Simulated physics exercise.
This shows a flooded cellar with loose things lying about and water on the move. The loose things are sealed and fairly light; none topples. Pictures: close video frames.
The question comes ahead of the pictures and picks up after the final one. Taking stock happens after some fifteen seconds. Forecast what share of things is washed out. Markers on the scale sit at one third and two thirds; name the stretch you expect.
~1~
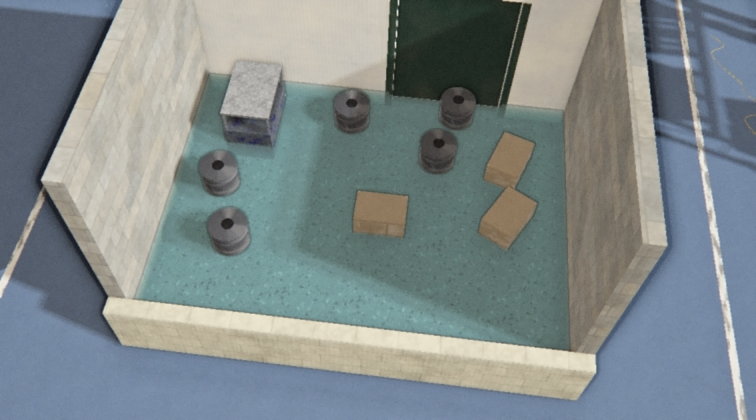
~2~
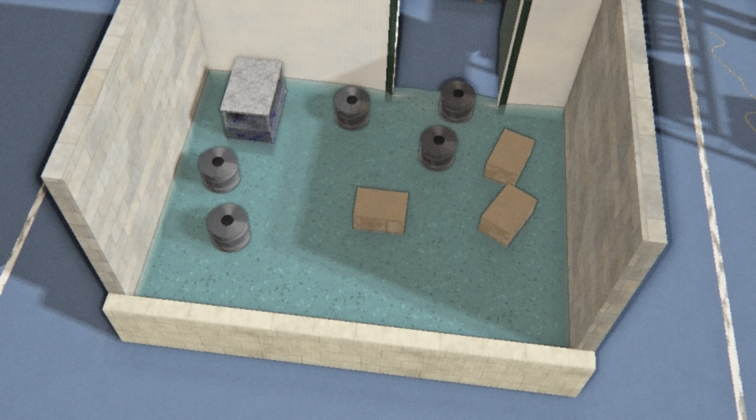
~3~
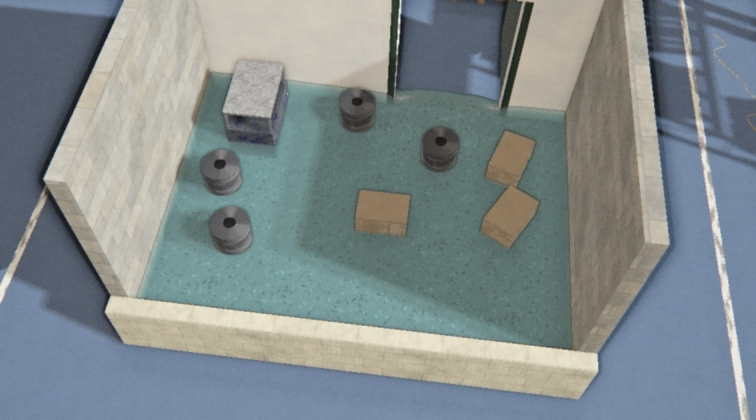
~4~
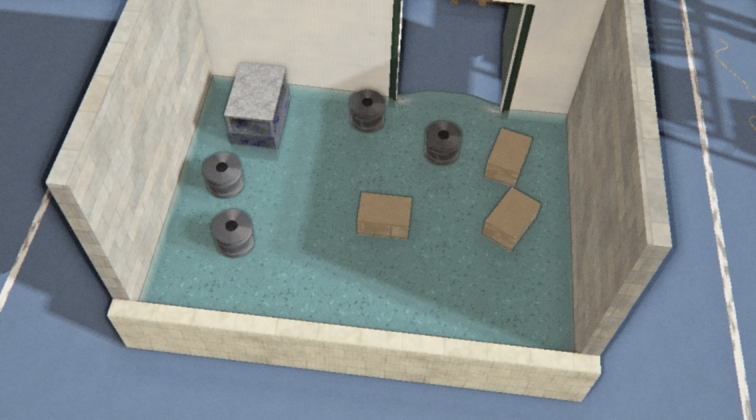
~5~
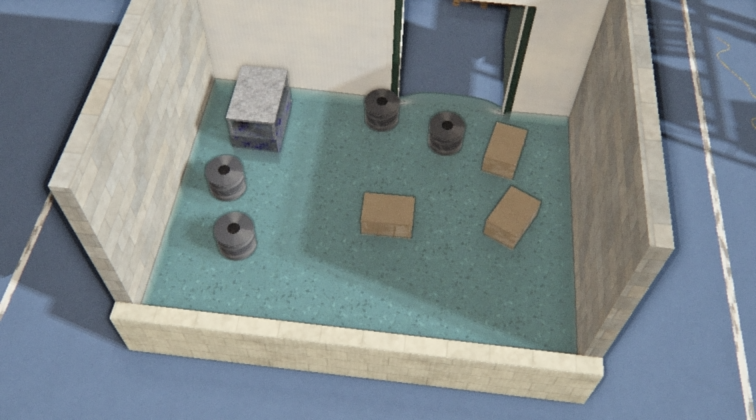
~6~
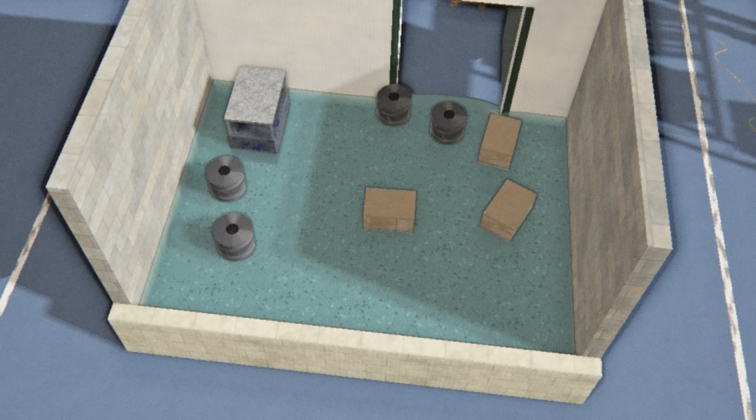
The result is a large share, two thirds or higher.
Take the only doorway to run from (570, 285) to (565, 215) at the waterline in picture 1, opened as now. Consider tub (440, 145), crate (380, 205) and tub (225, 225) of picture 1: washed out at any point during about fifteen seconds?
The three give escape, escape and no escape, in that order.
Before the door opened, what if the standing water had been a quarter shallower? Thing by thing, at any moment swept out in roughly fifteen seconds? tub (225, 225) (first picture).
For this item: Remains in the room.
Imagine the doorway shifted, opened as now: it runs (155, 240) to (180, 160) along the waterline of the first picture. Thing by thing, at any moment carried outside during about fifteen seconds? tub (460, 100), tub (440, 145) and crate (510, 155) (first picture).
Item one doesn't escape, item two doesn't escape, item three doesn't escape.
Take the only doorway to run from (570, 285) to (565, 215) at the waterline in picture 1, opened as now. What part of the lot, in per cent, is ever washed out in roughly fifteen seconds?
I reckon 50 percent.
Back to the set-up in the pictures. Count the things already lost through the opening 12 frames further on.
Count: 4.
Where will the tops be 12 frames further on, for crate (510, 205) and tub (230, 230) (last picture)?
Approximately (495, 125) for one and (272, 223) for the other.
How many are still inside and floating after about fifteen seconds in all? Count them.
The total here is 2.
A moment on, 3 of 8 are out; 5 afloat.
Next, 4 of 8 are out; 4 afloat.
Later, 6 of 8 are out; 2 afloat.
In the end, 6 of 8 are out; 2 afloat.
